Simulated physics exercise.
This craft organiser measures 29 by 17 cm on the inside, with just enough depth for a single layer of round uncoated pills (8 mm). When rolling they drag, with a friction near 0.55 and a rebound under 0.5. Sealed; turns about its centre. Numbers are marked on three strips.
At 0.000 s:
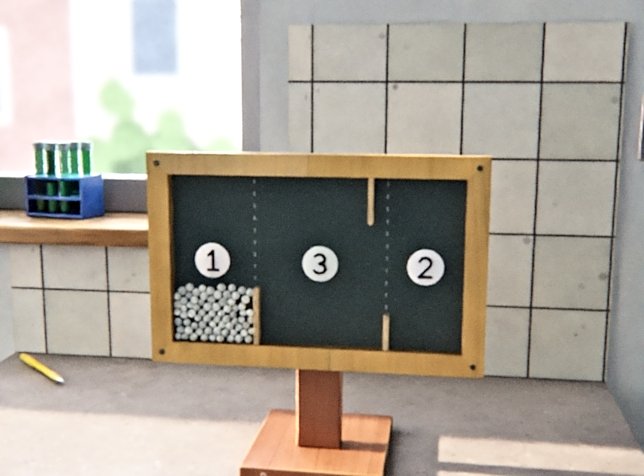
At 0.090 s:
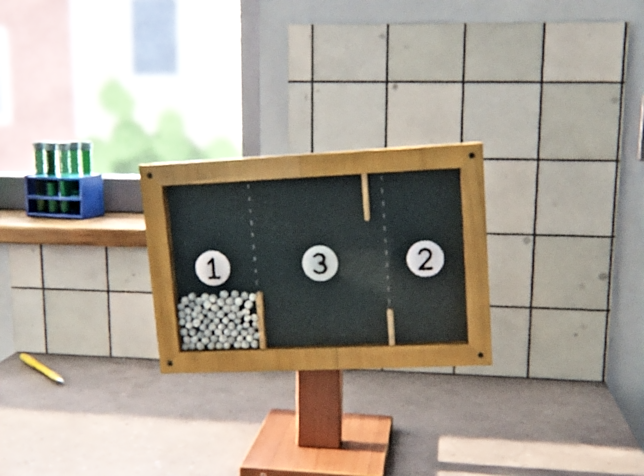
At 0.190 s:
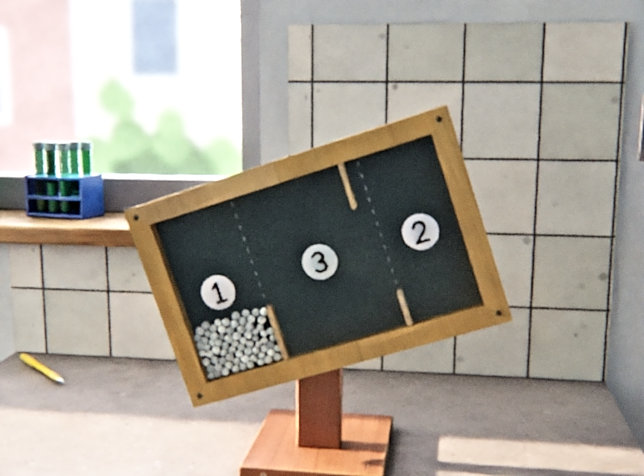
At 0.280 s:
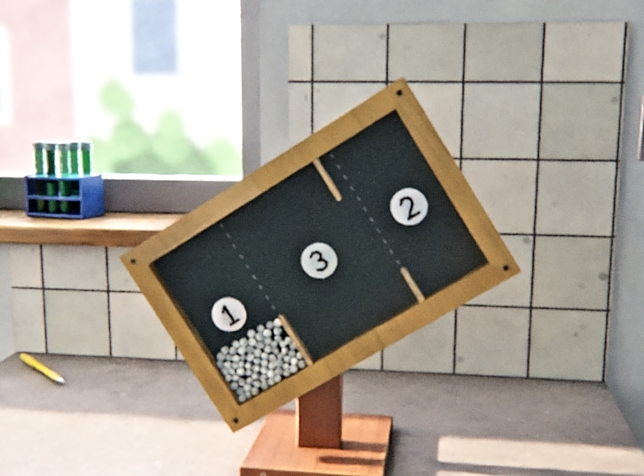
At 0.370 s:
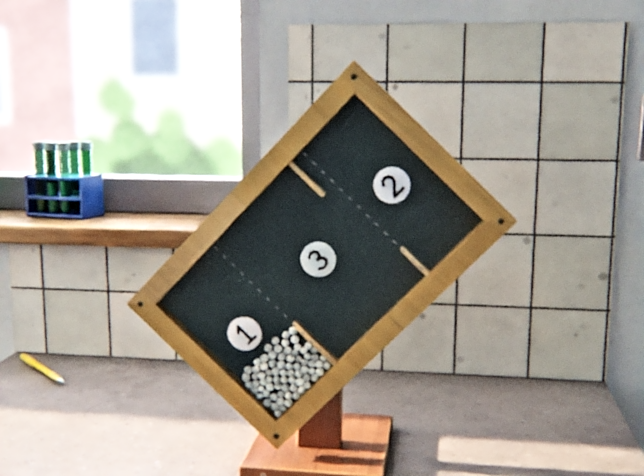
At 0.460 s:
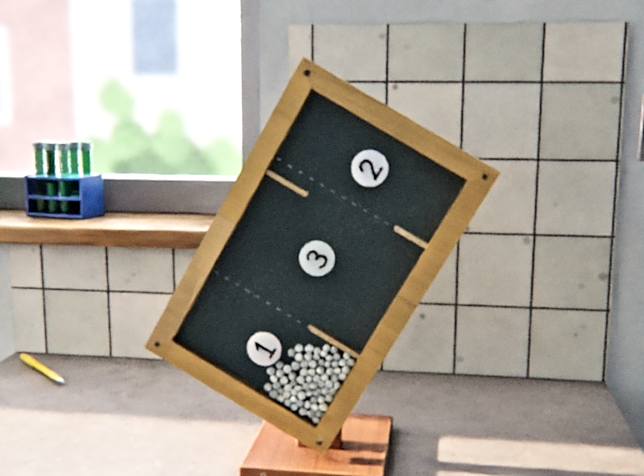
Wooden-framed board on a stand turning steadily anticlockwise, its small pale balls shifting across the compartment marked one into the lowest corner.
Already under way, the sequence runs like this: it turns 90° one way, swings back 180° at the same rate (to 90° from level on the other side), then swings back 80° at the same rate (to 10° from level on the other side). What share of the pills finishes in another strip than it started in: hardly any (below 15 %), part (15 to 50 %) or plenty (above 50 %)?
It's plenty.
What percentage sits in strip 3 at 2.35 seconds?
Share: Near 15 %.
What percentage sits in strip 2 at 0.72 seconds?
0 percent.
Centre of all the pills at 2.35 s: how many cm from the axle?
Offset approx. 1 cm left, 6 cm below.
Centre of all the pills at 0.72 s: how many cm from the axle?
5 cm right, 11 cm below.
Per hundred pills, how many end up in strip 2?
Share: Approx. 50 %.
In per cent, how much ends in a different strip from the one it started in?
About 60 percent.
After 0.72 s, it stands 90° anticlockwise; the pills' middle is 5 cm right of and 11 cm below the centre; no. 1, 100 %; 0 % have changed strip.
After 2.35 s, it stands 50° clockwise; the pills' middle is 1 cm left of and 6 cm below the centre; no. 1, 40 %, no. 2, 45 %, no. 3, 15 %; 60 % have changed strip.
After 2.68 s, it stands 10° clockwise; the pills' middle is 3 cm right of and 6 cm below the centre; no. 1, 40 %, no. 2, 50 %, no. 3, 10 %; 60 % have changed strip.
Settled by 3.5 s, it stands 10° clockwise; no. 1, 40 %, no. 2, 50 %, no. 3, 10 %; 60 % have changed strip.
